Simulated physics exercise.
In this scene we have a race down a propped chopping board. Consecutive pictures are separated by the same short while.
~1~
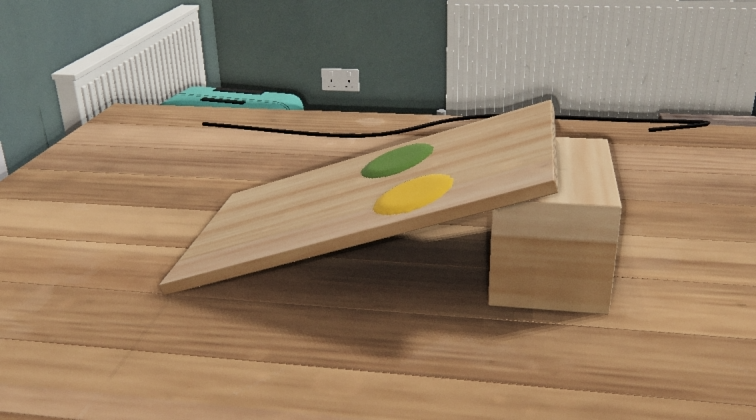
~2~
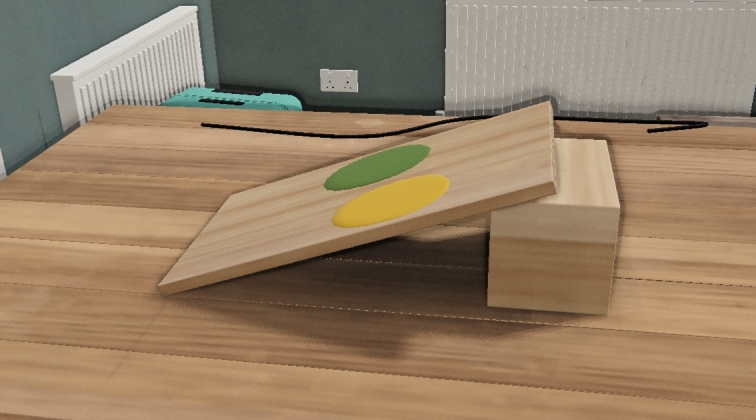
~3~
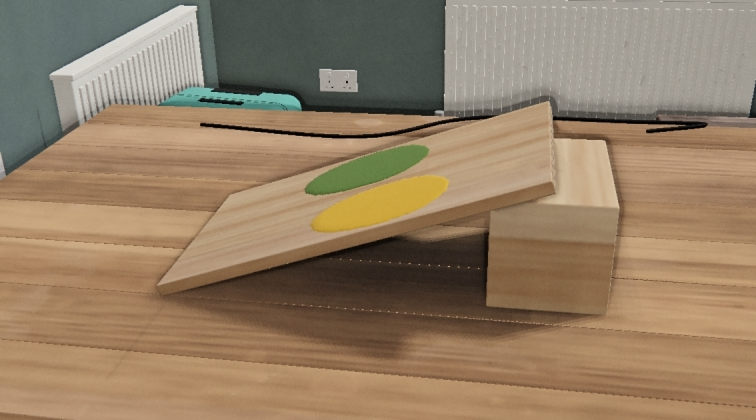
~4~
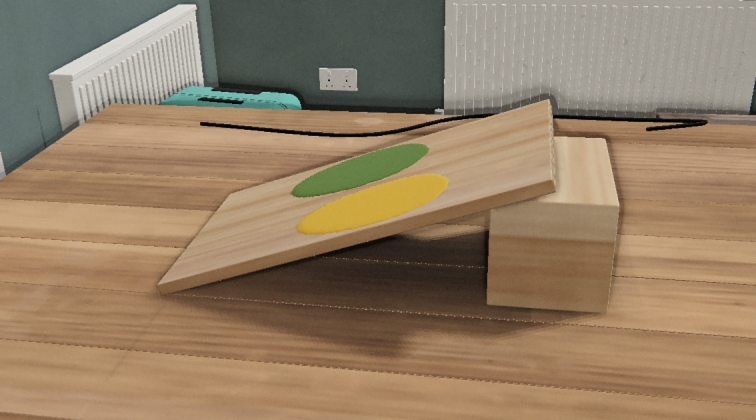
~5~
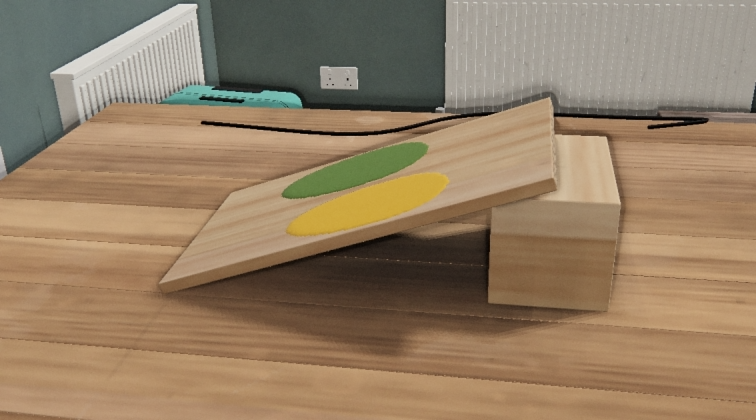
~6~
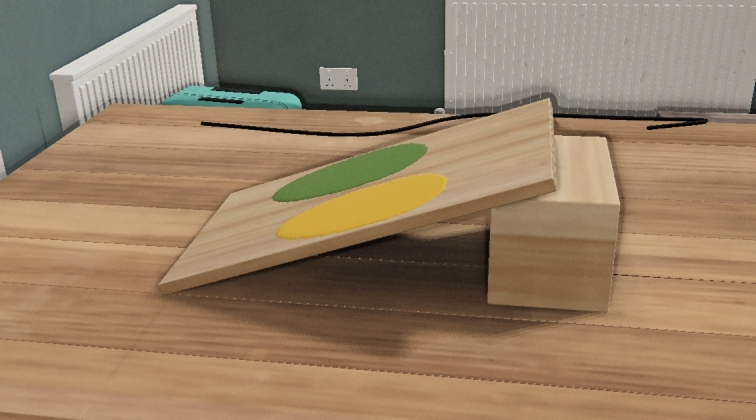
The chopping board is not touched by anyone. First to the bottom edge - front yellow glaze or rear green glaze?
The rear one.
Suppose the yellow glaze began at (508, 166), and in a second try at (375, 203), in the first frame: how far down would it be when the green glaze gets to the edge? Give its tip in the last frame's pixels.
About (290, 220), then about (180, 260).
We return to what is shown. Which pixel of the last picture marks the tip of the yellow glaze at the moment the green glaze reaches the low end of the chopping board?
I'd put the front somewhere near (219, 245).
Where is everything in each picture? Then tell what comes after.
Tip of the yellow glaze half way down; tip of the green glaze (370, 166) half way down, in the first picture.
Tip of the yellow glaze (344, 212) half way down; tip of the green glaze three quarters of the way down, in the second picture.
Tip of the yellow glaze half way down; tip of the green glaze (314, 183) three quarters of the way down, in the third picture.
Tip of the yellow glaze (309, 220) three quarters of the way down; tip of the green glaze three quarters of the way down, in the fourth picture.
Tip of the yellow glaze three quarters of the way down; tip of the green glaze (290, 189) three quarters of the way down, in the fifth picture.
Tip of the yellow glaze (285, 227) three quarters of the way down; tip of the green glaze three quarters of the way down, in the sixth picture.
Shortly, the yellow glaze is three quarters of the way down; the green glaze is close to the edge.
At the finish, the yellow glaze is close to the edge; the green glaze is at the low edge.
